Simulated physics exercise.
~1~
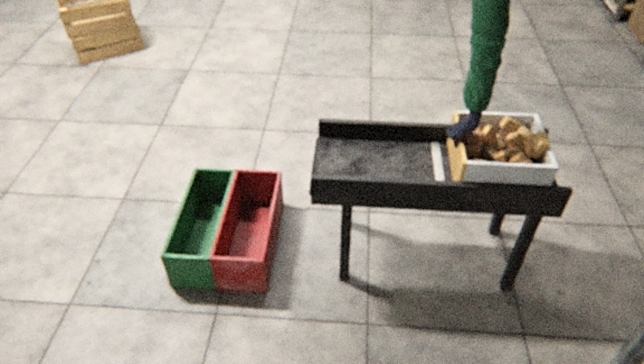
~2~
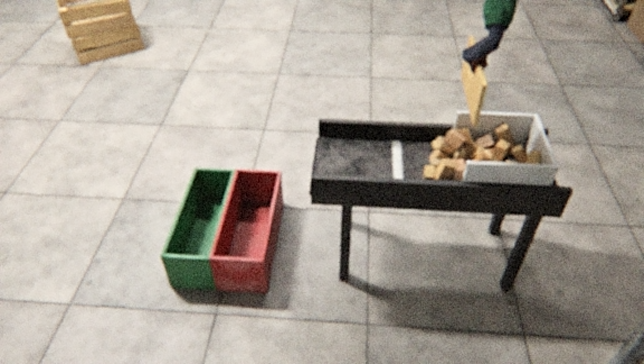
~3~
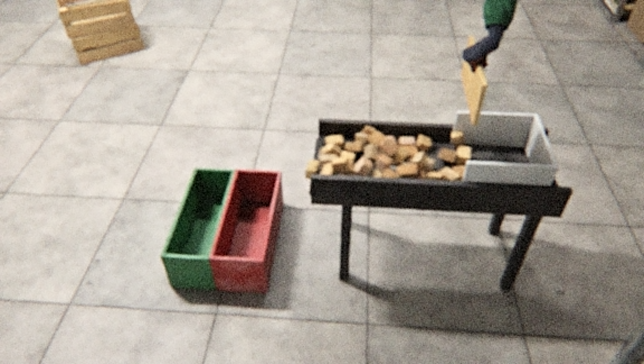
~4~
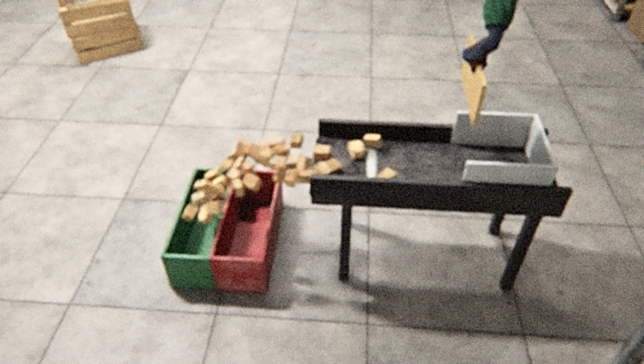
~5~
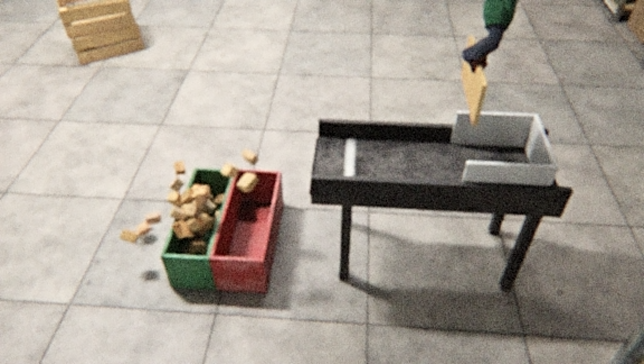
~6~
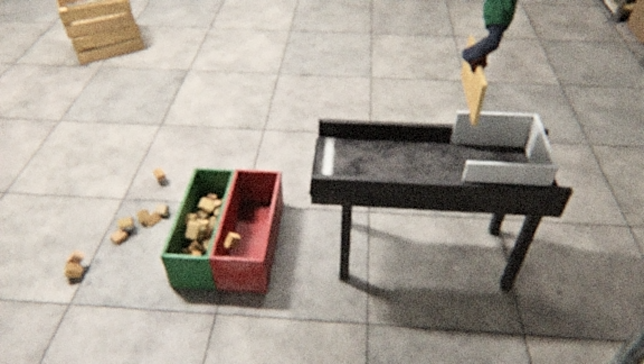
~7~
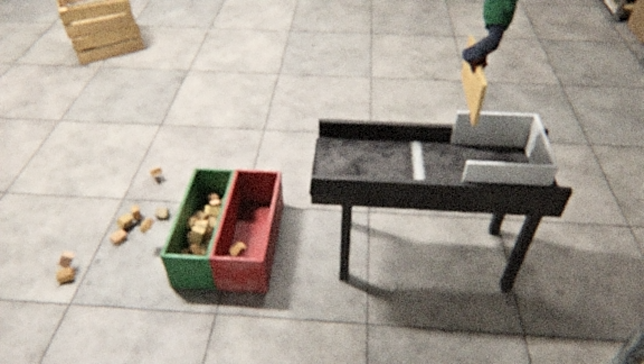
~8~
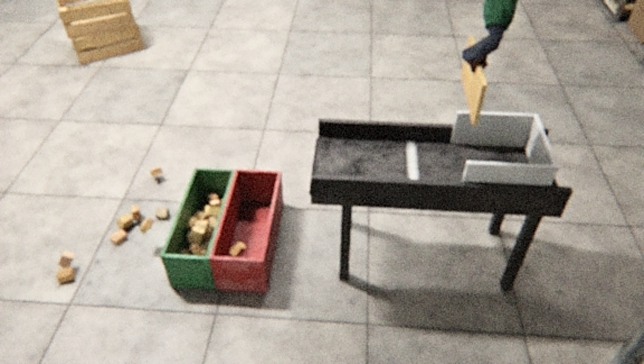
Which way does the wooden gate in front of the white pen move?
The gate moves up, held by the green-sleeved arm above the white pen.
